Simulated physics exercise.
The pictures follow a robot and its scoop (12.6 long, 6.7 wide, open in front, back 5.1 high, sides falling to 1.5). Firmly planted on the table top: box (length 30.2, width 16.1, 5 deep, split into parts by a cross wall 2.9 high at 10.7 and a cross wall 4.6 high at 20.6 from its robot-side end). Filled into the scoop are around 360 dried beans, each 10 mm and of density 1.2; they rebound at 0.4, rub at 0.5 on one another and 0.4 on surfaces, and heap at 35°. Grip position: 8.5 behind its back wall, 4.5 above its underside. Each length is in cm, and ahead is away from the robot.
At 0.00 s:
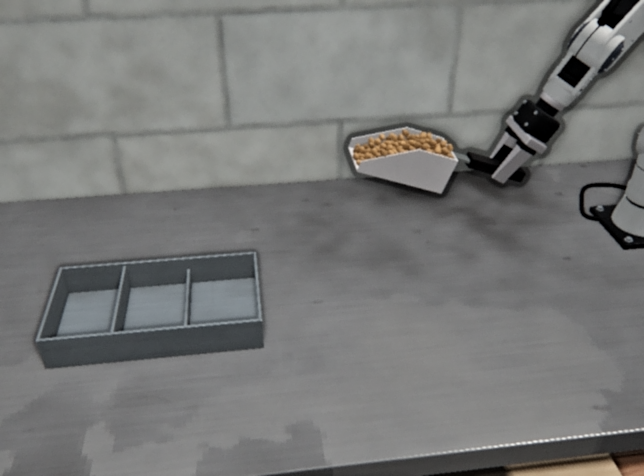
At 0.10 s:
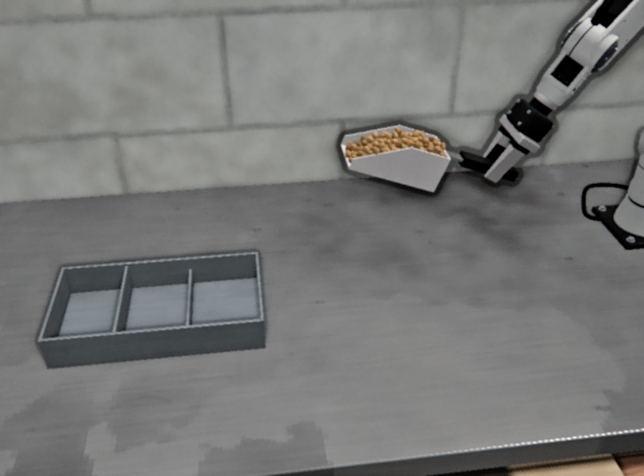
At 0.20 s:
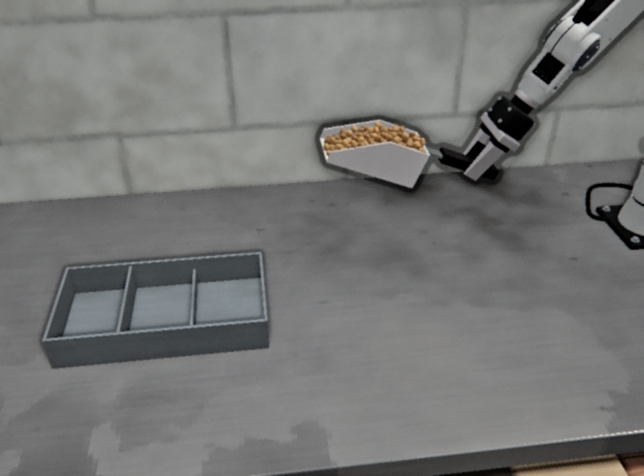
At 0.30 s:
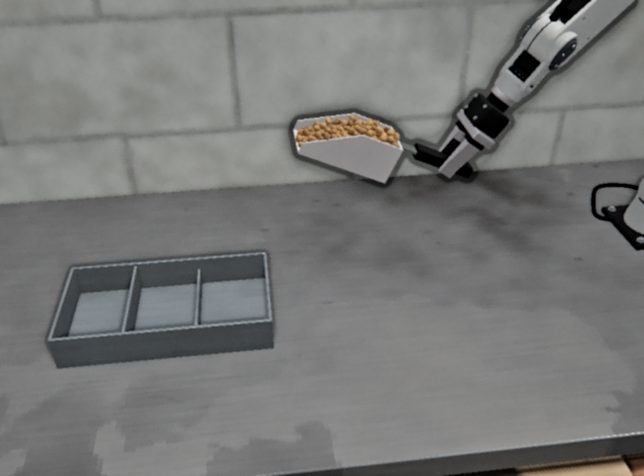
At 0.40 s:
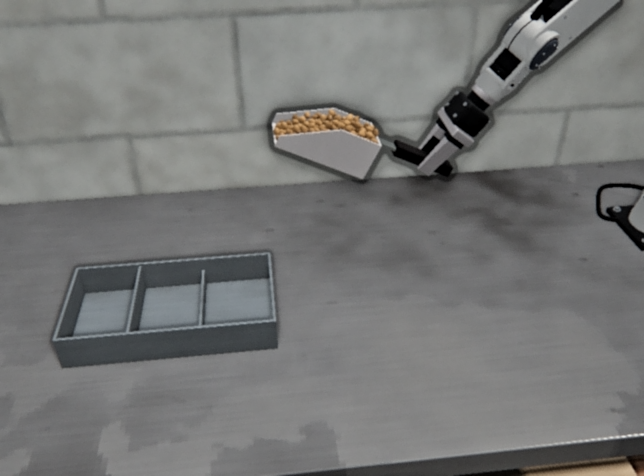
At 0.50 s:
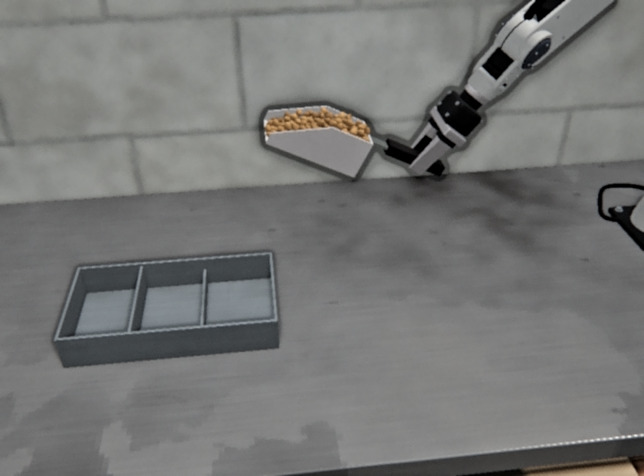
A white scoop heaped with dried beans moved left above the gray table, held by a robot arm that gradually tilted it back, while the divided tray in front stayed empty.
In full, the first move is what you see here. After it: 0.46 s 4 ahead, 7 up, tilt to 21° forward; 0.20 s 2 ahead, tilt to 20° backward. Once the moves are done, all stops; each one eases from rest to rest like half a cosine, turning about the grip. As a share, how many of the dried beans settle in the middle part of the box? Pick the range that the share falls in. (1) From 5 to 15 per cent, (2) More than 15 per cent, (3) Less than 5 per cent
1, from 5 to 15 per cent.
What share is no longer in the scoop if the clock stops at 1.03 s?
Some 5 per cent.
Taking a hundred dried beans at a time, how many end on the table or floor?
0 per cent or so.
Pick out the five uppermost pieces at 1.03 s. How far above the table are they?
Roughly 32 cm.
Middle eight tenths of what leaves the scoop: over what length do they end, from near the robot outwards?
About 20 cm.
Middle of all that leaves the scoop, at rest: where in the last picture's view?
Centre estimate: Around (178, 312).
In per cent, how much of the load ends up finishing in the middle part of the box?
The share comes to around 10 per cent.
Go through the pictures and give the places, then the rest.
Scoop floor at (403, 170), tilted 20° backward; upper third of the load around (406, 148), from x 355 to 450, top at y 135; 358 on the scoop, in the first frame.
Scoop floor at (395, 168), tilted 21° backward; upper third of the load around (398, 147), from x 350 to 440, top at y 130, in the second frame.
Scoop floor at (374, 163), tilted 22° backward; upper third of the load around (373, 141), from x 325 to 420, top at y 125, in the third frame.
Scoop floor at (348, 157), tilted 25° backward; upper third of the load around (344, 134), from x 300 to 395, top at y 120, in the fourth frame.
Scoop floor at (326, 152), tilted 26° backward; upper third of the load around (319, 129), from x 275 to 375, top at y 115, in the fifth frame.
Scoop floor at (318, 149), tilted 27° backward; upper third of the load around (310, 126), from x 270 to 365, top at y 110; 358 on the scoop, in the sixth frame.
By 0.76 s, tilted 3° forward, highest piece 30 above the table; 358 on the scoop.
By 1.03 s, tilted 10° forward, highest piece 31 above the table; 342 on the scoop, 5 in the robot-side part, 11 in flight or on a rim.
By 1.36 s, tilted 20° backward, highest piece 37 above the table; 298 on the scoop, 10 in the robot-side part, 5 in the middle part, 3 in the far-side part, 42 in flight or on a rim.
By 2.41 s, tilted 20° backward, highest piece 37 above the table; 297 on the scoop, 37 in the middle part, 14 in the robot-side part, 10 in the far-side part.
Final count, 297 on the scoop, 37 in the middle part, 14 in the robot-side part, 10 in the far-side part. That is 10 % in the middle part of the box.
